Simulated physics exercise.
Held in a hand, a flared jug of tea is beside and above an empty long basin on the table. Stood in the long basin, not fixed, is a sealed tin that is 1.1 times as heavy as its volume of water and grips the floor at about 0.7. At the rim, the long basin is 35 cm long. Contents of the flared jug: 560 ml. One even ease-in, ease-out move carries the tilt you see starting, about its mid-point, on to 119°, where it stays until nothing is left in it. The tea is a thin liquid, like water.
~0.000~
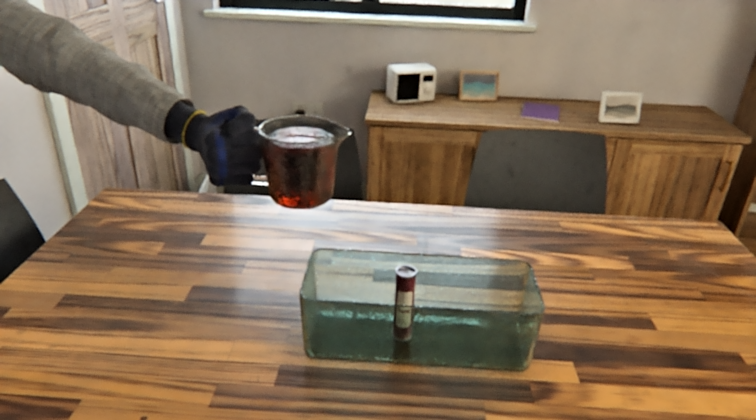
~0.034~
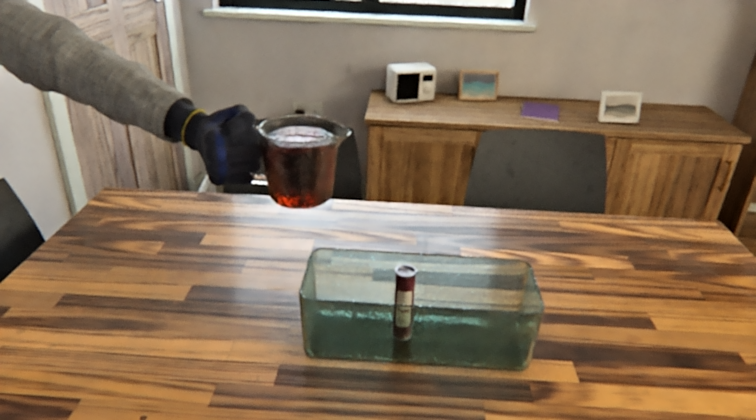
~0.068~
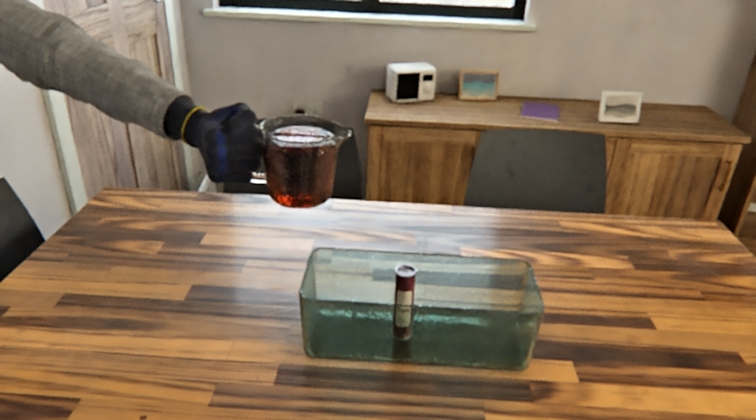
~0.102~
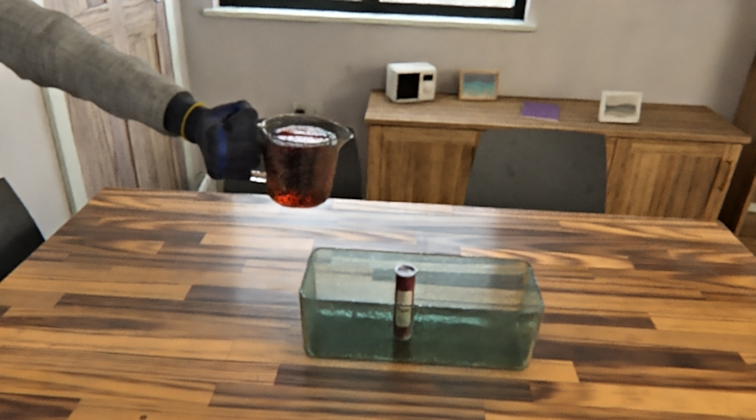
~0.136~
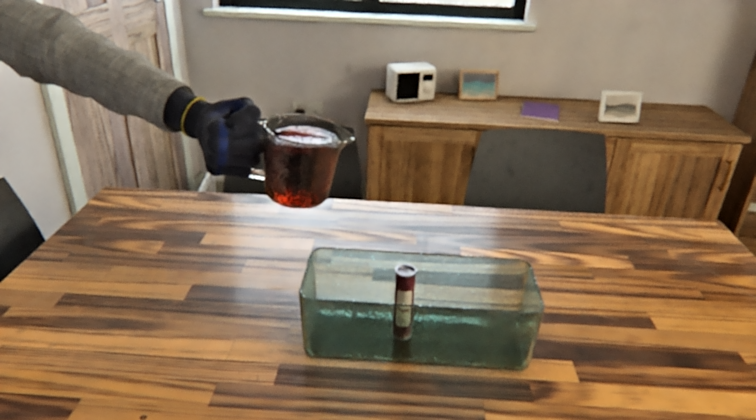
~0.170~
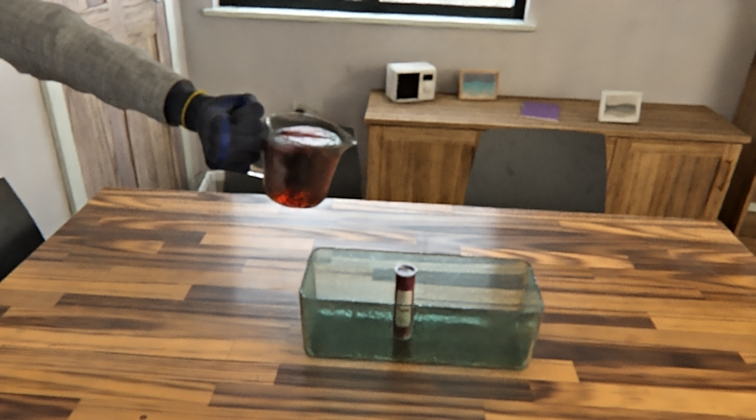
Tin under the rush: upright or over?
Over.
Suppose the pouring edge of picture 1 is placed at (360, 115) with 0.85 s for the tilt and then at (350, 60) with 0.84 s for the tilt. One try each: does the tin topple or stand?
Trial 1 - tin tips; trial 2 - tin tips.
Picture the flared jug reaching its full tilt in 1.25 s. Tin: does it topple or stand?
The tin tumbles.
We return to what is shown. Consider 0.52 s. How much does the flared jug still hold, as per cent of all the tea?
At that time about 62 in a hundred parts are still held.
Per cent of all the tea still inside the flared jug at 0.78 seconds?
6 per cent or thereabouts.
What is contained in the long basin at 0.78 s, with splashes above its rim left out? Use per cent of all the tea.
About 76 %.
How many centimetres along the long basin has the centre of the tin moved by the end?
Roughly 10.0 cm.
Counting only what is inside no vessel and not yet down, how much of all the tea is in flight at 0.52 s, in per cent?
32 %.
By 0.52 s the tilt is 81° and 63 per cent is still to pour; the tin stands where it began.
By 0.78 s the tilt is 117° and 6 per cent is still to pour; the tin leans 5°.
By 1.05 s the tilt is 119° and 0 per cent is still to pour; the tin lies on its side.
By 1.34 s the tilt is 119° and 0 per cent is still to pour; the tin lies on its side.
At rest the tin lies on its side.
